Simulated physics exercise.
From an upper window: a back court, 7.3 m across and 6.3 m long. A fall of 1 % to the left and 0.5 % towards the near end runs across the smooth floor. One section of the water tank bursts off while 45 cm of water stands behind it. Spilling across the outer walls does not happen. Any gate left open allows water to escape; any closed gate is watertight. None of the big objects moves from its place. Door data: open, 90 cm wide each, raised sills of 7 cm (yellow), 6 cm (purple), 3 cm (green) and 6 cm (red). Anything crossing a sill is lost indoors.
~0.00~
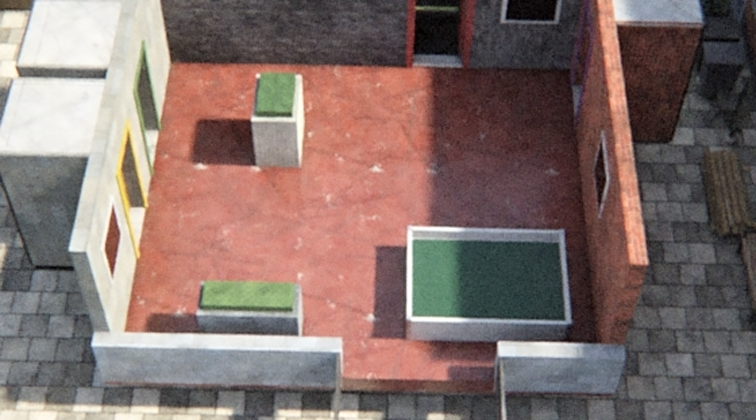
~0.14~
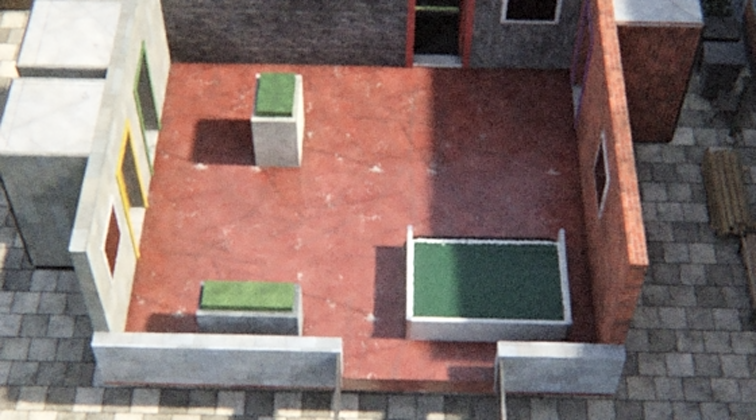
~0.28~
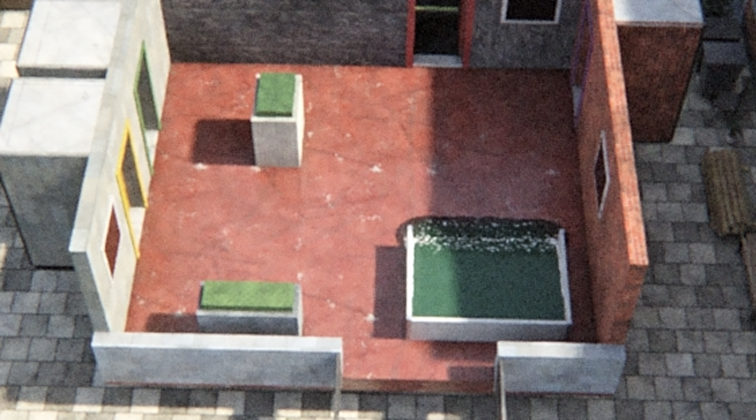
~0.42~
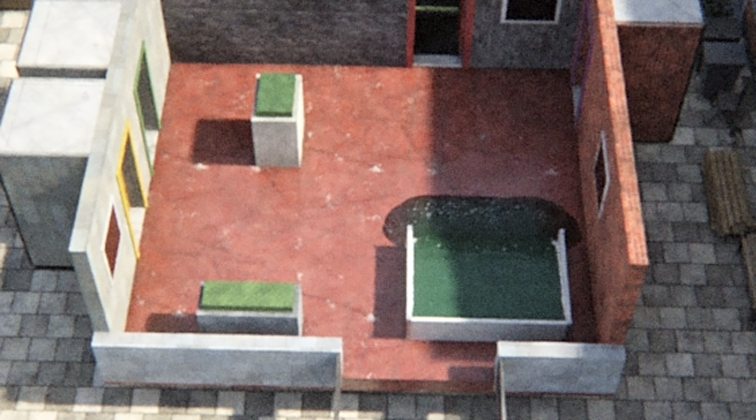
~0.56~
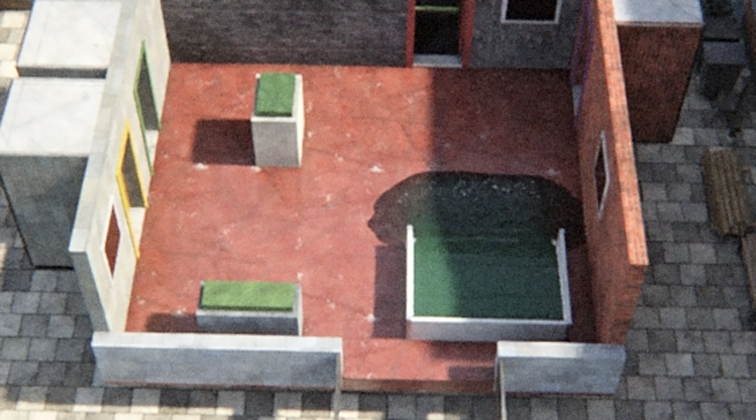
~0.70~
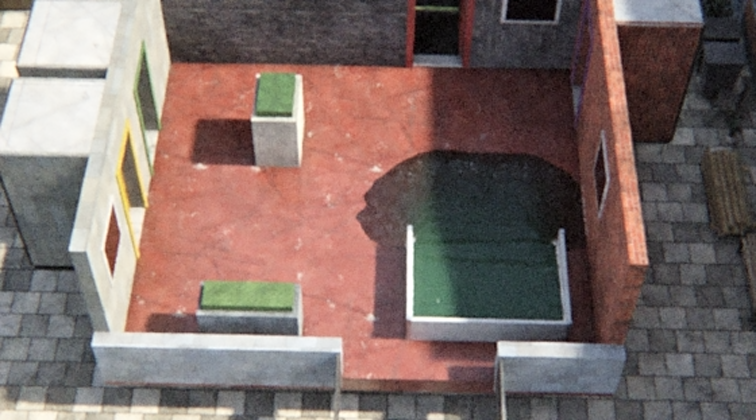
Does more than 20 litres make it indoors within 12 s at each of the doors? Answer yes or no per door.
Yellow door, no; purple door, yes; green door, yes; red door, yes.
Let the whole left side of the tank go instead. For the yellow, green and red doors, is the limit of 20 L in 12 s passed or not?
Then it goes yellow too high, green too high, red fine.
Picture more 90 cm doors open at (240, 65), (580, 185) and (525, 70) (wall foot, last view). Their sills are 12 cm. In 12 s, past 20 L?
Taking them in order, the first gets too little, the second too little and the third enough.
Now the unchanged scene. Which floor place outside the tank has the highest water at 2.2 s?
Roughly (477, 74).
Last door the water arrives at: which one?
It's the yellow door that comes last.
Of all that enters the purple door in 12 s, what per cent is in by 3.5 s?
Fraction in by then: Around 25 per cent.
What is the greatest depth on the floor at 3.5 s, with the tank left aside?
Peak depth: Approx. 19 cm.
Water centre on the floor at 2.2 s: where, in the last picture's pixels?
Roughly (474, 201) in the last picture.
After 1.4 s water covers 30 % of the floor and is deepest (18 cm) near (439, 241); yellow door not reached, purple door not reached, green door not reached, red door not reached.
After 2.2 s water covers 40 % of the floor and is deepest (21 cm) near (477, 74); yellow door not reached, purple door 7 cm at the sill, 0 L in, green door not reached, red door 16 cm at the sill, 28 L in.
After 3.5 s water covers 45 % of the floor and is deepest (19 cm) near (529, 104); yellow door not reached, purple door 14 cm at the sill, 12 L in, green door not reached, red door 16 cm at the sill, 104 L in.
After 7.0 s water covers 65 % of the floor and is deepest (14 cm) near (166, 91); yellow door 3 cm at the sill, 0 L in, purple door 4 cm at the sill, 52 L in, green door 7 cm at the sill, 8 L in, red door 5 cm at the sill, 144 L in.
After 12.0 s water covers 80 % of the floor and is deepest (14 cm) near (120, 360); yellow door 4 cm at the sill, 0 L in, purple door 0 cm at the sill, 52 L in, green door 5 cm at the sill, 35 L in, red door 1 cm at the sill, 144 L in.
